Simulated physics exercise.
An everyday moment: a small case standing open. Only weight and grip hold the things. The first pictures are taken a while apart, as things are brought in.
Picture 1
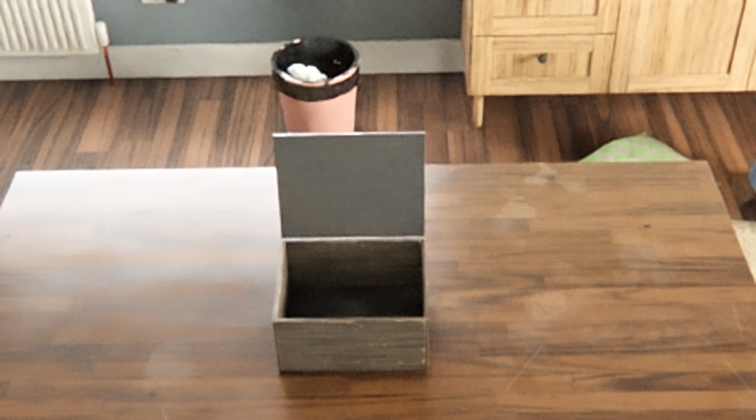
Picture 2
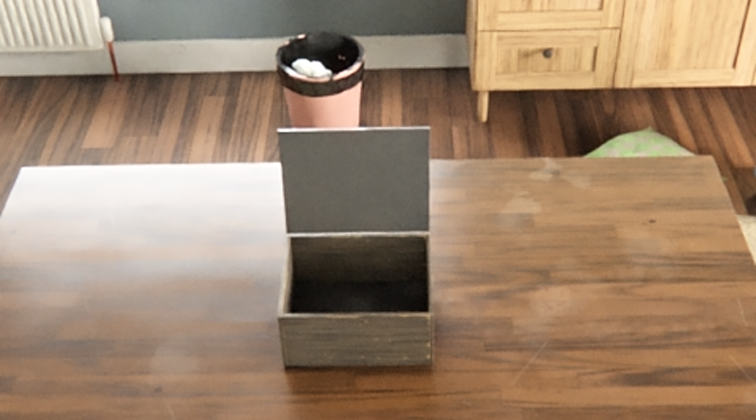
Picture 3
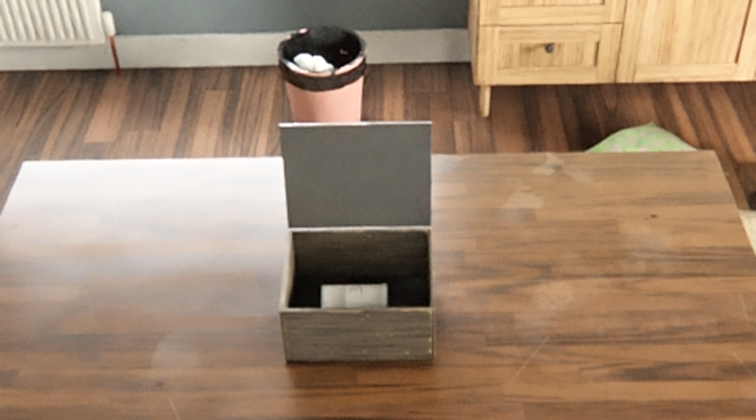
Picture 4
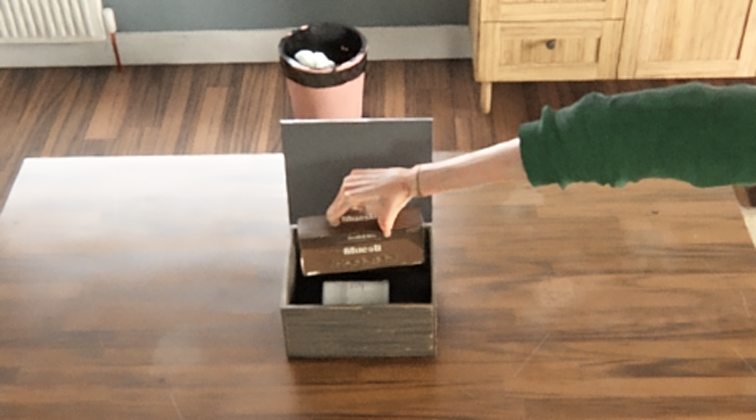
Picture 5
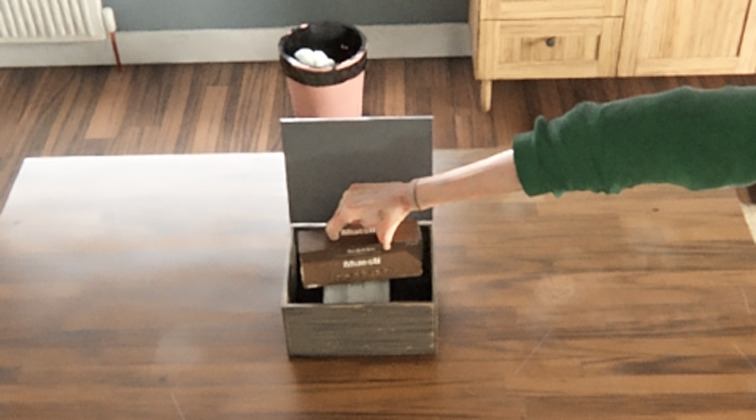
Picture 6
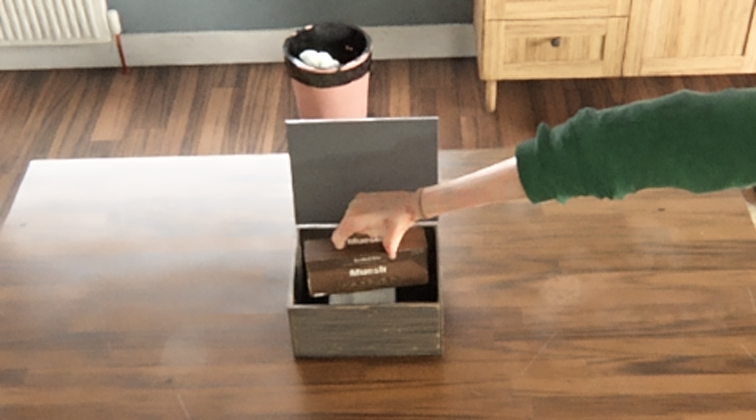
A hand in a green sleeve lowers a brown carton into the small open case.
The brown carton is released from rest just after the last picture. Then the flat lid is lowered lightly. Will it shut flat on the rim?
The lid closes.
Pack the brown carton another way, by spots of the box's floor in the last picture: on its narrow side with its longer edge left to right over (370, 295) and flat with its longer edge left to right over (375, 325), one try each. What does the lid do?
First, it shuts flat; second, it will not close.
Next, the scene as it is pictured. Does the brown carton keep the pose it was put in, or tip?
The brown carton ends up tilted.
Then, 1.00 s after the last picture, lid starting down; brown carton on its side near (366, 283); white tin rolled a little.
Then, 1.80 s after the last picture, lid 36° above the rim; brown carton on its side near (366, 283); white tin rolled a little.
At rest, lid shut; tipped over in the box, brown carton; white tin in place. Seen from the same camera at the end, brown carton near (366, 283).
